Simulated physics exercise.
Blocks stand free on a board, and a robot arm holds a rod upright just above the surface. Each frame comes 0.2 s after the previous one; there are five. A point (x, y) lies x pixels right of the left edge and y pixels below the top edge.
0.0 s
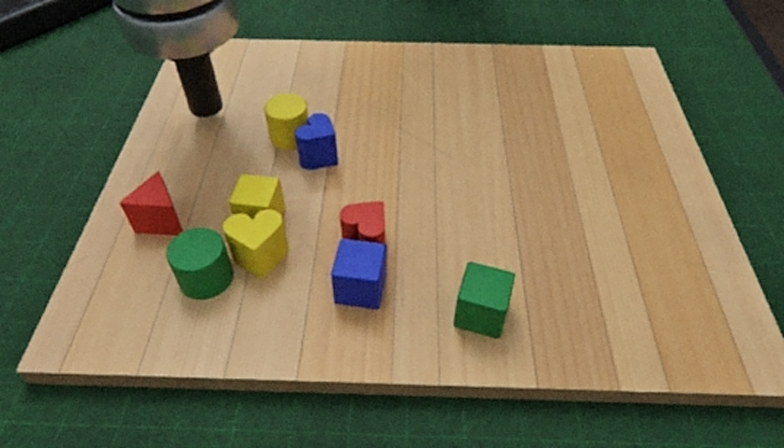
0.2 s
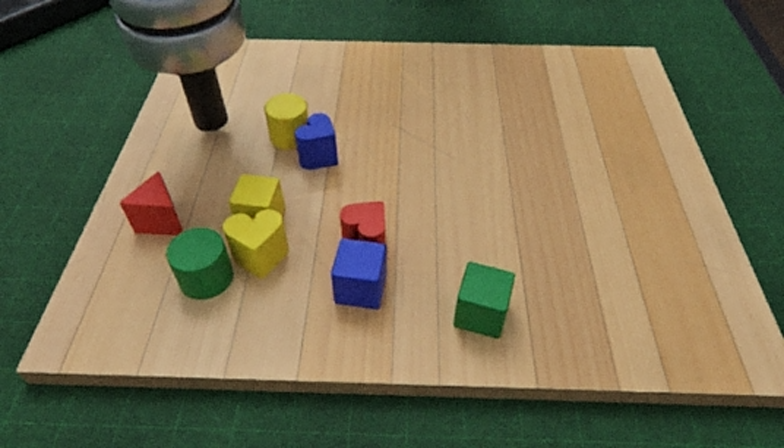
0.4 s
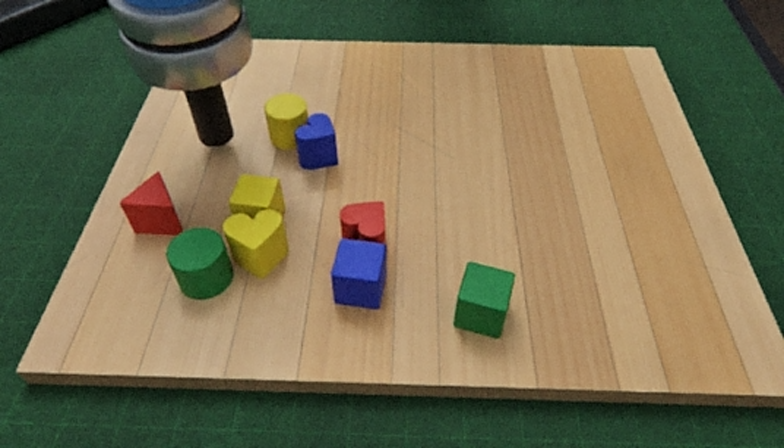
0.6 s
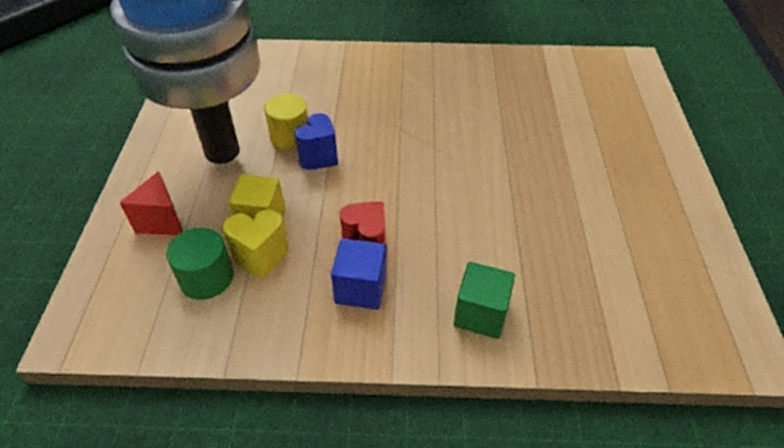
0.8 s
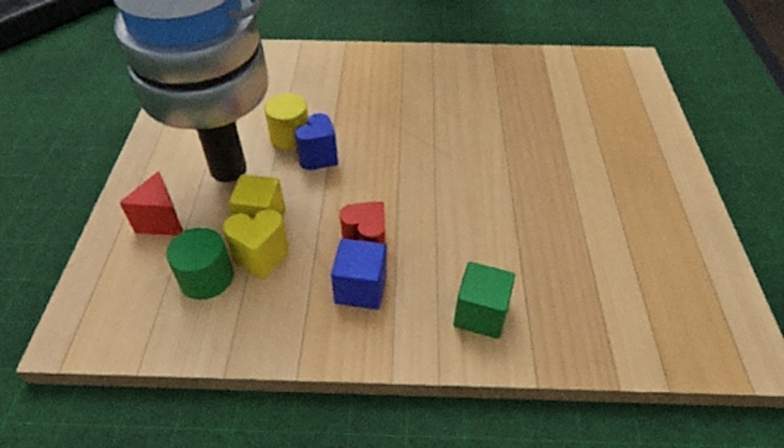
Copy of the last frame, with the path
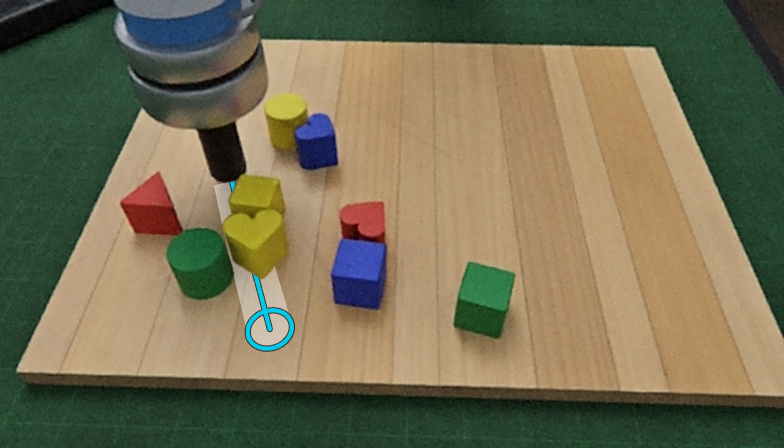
On a wooden board, a robot arm's dark rod moving slowly toward the yellow blocks while the scattered coloured blocks stay still.
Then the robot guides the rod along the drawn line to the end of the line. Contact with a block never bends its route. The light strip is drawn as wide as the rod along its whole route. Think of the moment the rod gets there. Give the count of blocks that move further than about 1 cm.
Counting only shifts above 1 cm, I get two blocks.
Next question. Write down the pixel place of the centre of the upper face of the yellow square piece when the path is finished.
That would be at about pixel (282, 204).
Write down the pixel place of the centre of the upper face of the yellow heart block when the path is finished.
Roughly at (304, 287).
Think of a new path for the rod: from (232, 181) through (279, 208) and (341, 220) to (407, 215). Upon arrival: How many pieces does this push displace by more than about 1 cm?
It displaces two.
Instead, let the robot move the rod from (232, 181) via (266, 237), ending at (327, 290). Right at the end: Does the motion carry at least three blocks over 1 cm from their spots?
Answer: Yes.
Path on the board, straight from (232, 181) to (270, 329).
On the path given first. One third of the way, rod at (239, 214); yellow heart block at (256, 231), turned 20° clockwise; yellow square piece at (274, 200).
Two thirds of the way, rod at (252, 263); yellow heart block at (281, 262), turned 40° anticlockwise; yellow square piece at (282, 204), turned 25° anticlockwise.
At the end, rod at (267, 319); green circle in place; yellow heart block at (304, 287), turned 100° anticlockwise; yellow square piece at (282, 204), turned 25° anticlockwise.
